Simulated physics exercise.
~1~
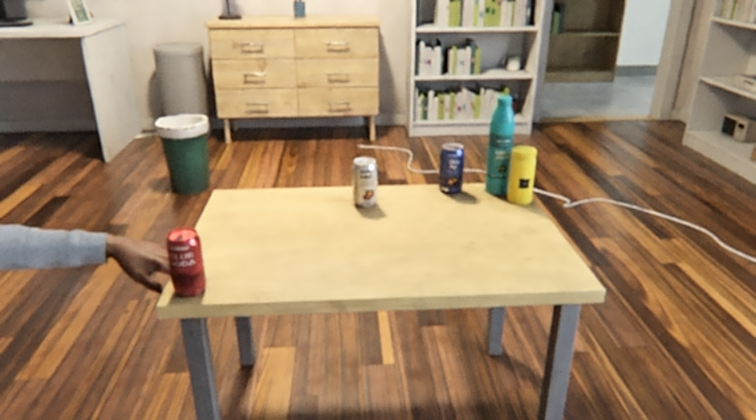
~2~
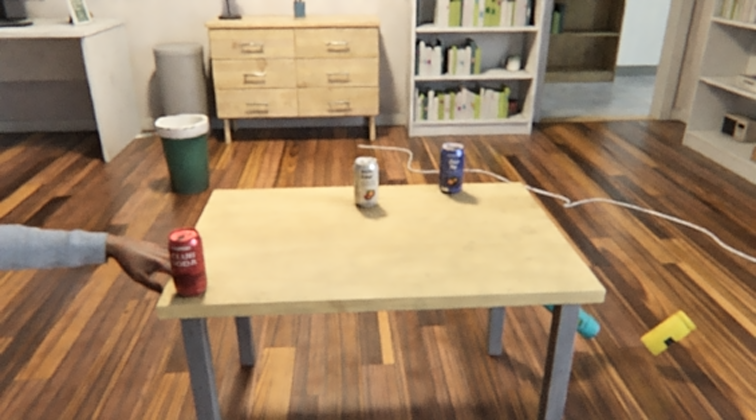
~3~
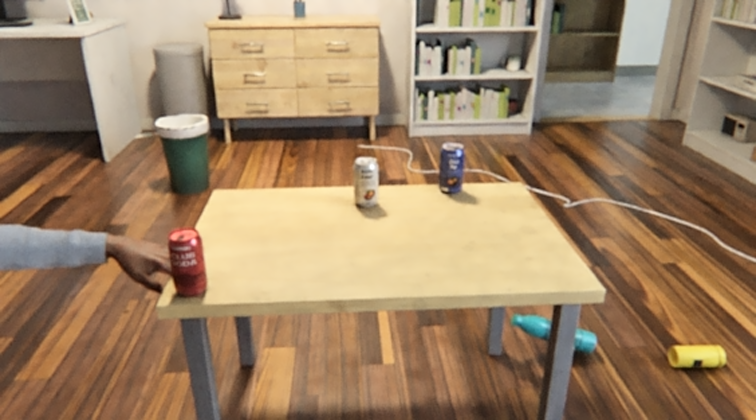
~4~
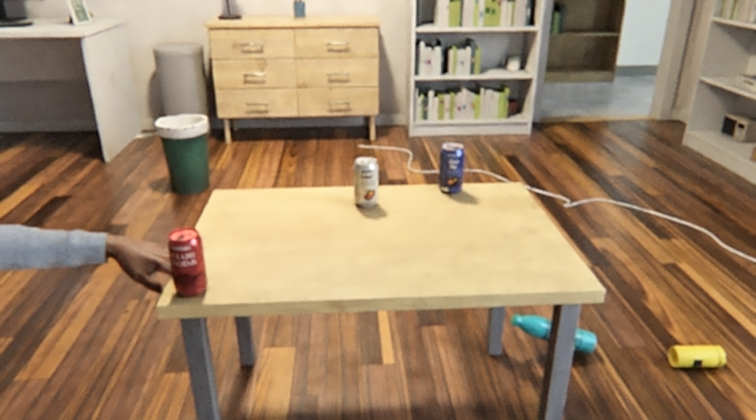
On a small table, a turquoise bottle and yellow jar topple off and lie on the floor.
